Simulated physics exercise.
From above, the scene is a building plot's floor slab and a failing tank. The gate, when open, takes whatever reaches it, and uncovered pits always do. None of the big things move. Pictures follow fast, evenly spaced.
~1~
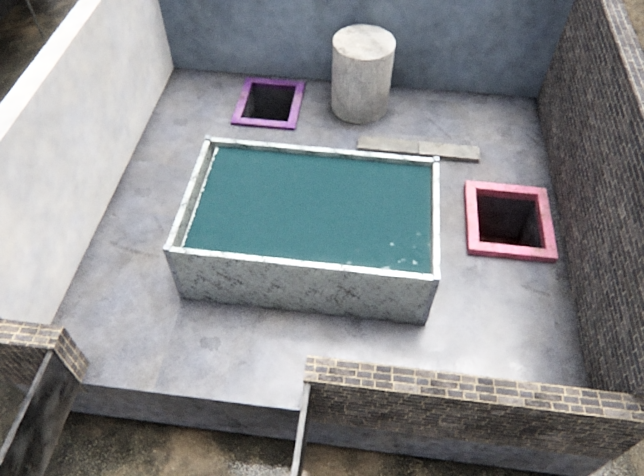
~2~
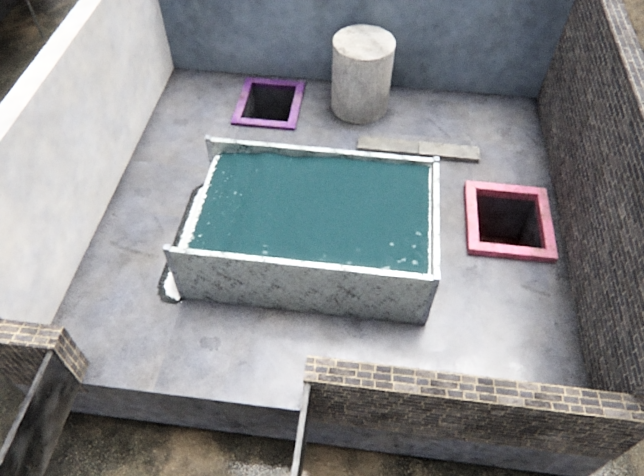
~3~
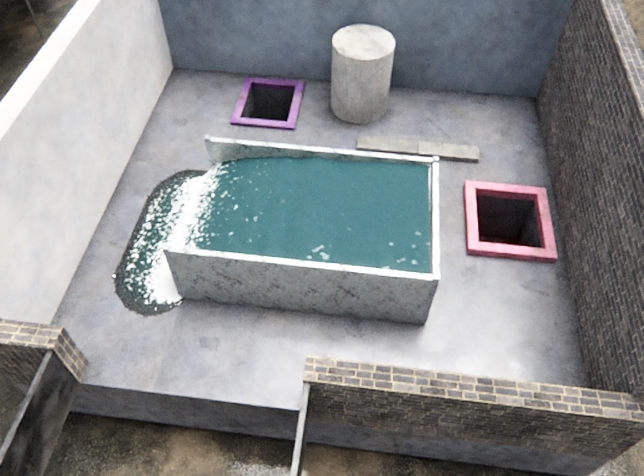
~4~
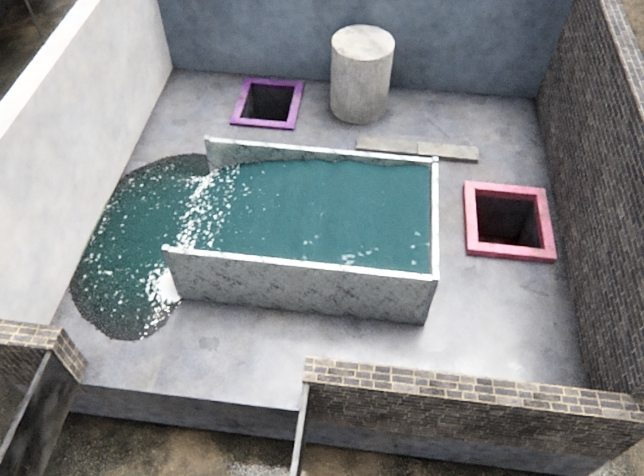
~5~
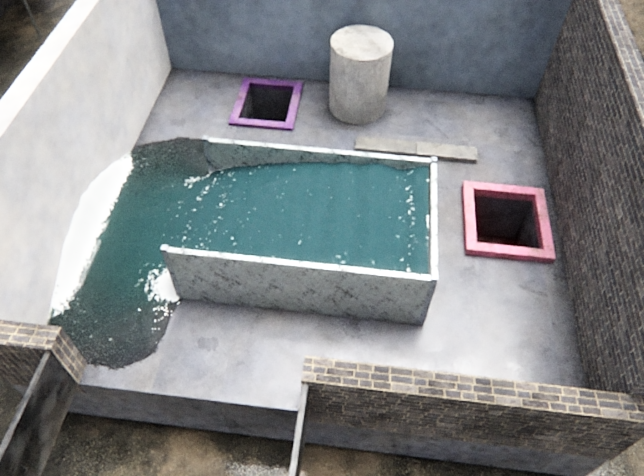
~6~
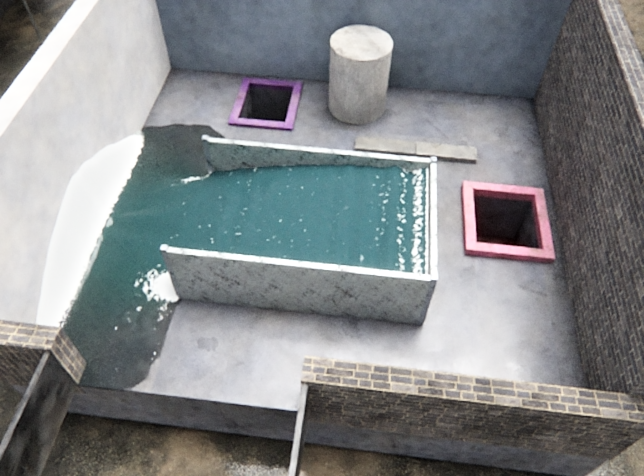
A concrete tank opening at its left end, teal water pouring across the grey floor and washing up against the white wall.
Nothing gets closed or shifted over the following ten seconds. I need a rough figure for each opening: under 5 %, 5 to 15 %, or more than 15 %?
My prediction: The gate will capture a heavy share beyond fifteen per cent; the purple pit will capture a heavy share beyond fifteen per cent; the pink pit will capture a light share below five per cent.
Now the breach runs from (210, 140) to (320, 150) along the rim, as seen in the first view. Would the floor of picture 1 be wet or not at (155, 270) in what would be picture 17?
It would be unsoaked.
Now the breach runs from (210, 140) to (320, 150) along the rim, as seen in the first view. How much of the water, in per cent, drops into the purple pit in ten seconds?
Roughly 50 per cent goes to the purple pit.
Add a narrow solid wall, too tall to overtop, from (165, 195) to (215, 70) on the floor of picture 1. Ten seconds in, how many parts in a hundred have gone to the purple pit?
About 8 percent goes into the purple pit.
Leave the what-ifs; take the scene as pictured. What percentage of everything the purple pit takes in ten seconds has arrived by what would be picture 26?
I'd put it at 40 percent.
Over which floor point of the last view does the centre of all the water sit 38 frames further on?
It's close to (265, 203).
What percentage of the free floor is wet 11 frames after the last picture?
Near 45 in a hundred.
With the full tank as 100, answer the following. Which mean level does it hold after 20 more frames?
That comes to some 22 per cent.
A moment on, water covers 25 % of the floor; the gate 0 %, the purple pit 0 %, the pink pit 0 %.
Next, water covers 45 % of the floor; the gate 3 %, the purple pit 1 %, the pink pit 0 %.
Then, water covers 65 % of the floor; the gate 12 %, the purple pit 9 %, the pink pit 0 %.
Later, water covers 90 % of the floor; the gate 23 %, the purple pit 20 %, the pink pit 0 %.
In the end, water covers 95 % of the floor; the gate 29 %, the purple pit 23 %, the pink pit 0 %.
